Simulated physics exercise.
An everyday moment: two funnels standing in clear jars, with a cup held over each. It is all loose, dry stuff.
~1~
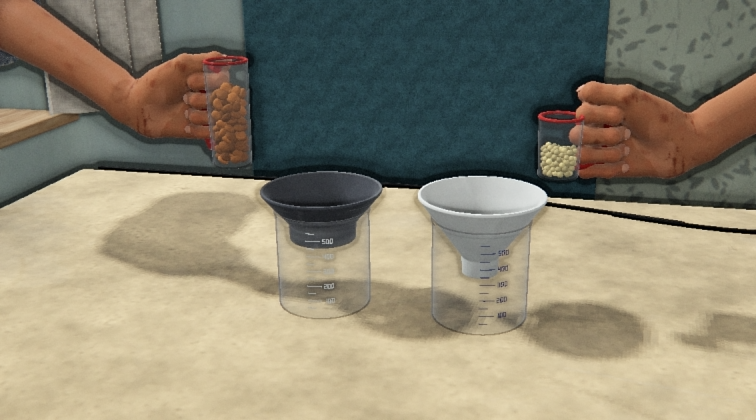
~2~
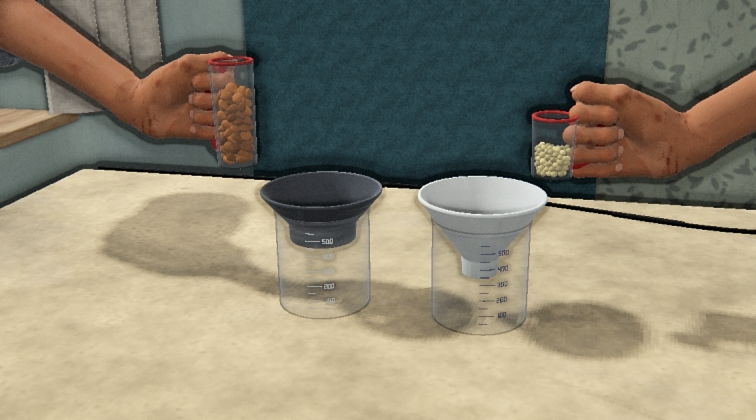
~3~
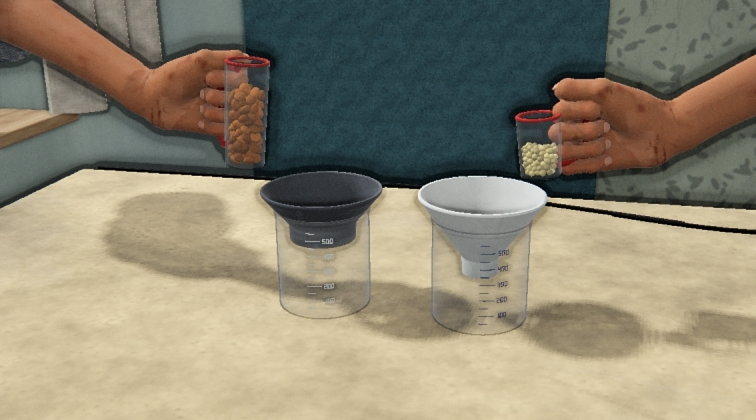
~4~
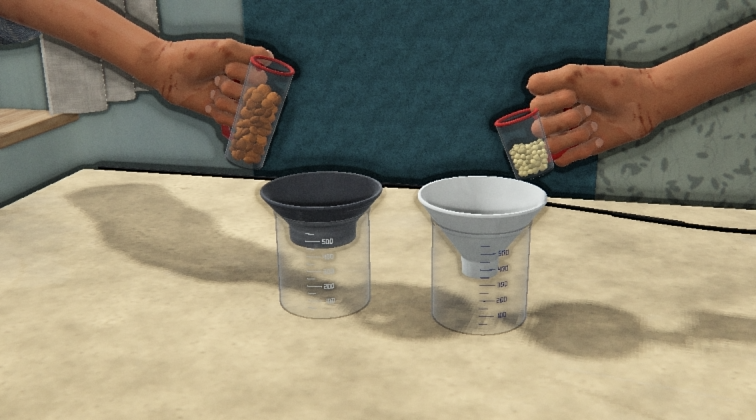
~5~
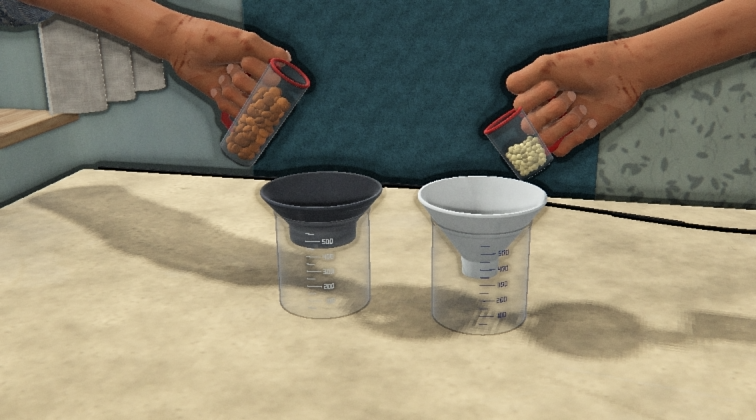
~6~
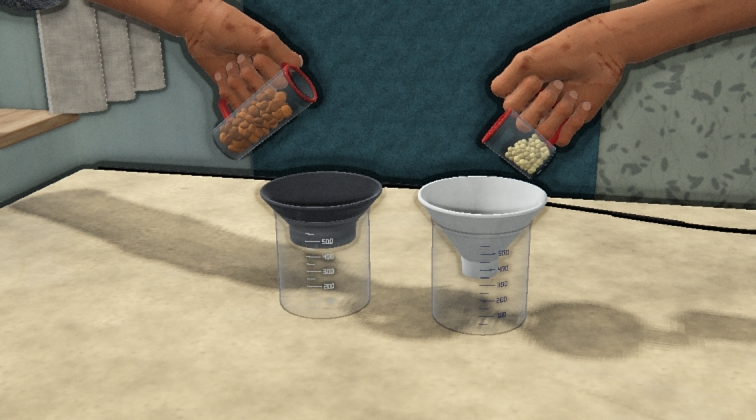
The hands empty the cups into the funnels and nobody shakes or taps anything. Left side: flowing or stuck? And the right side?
On the left it passes it all, on the right it passes it all.
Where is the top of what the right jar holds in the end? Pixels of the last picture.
Roughly at (512, 305).
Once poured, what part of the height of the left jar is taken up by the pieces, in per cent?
It comes to 20 per cent or so.
Then, 0.22 s past the last view, left, all still in the cup; right, all still in the cup.
Then, 0.50 s past the last view, left, all still in the cup; right, nearly all still in the cup, a stray few in or over the funnel.
Then, 0.80 s past the last view, left, nearly all still in the cup, a stray few in or over the funnel; right, about half still in the cup, about a third in or over the funnel, a small part down in the jar.
Finally, left, all down in the jar; right, all down in the jar.
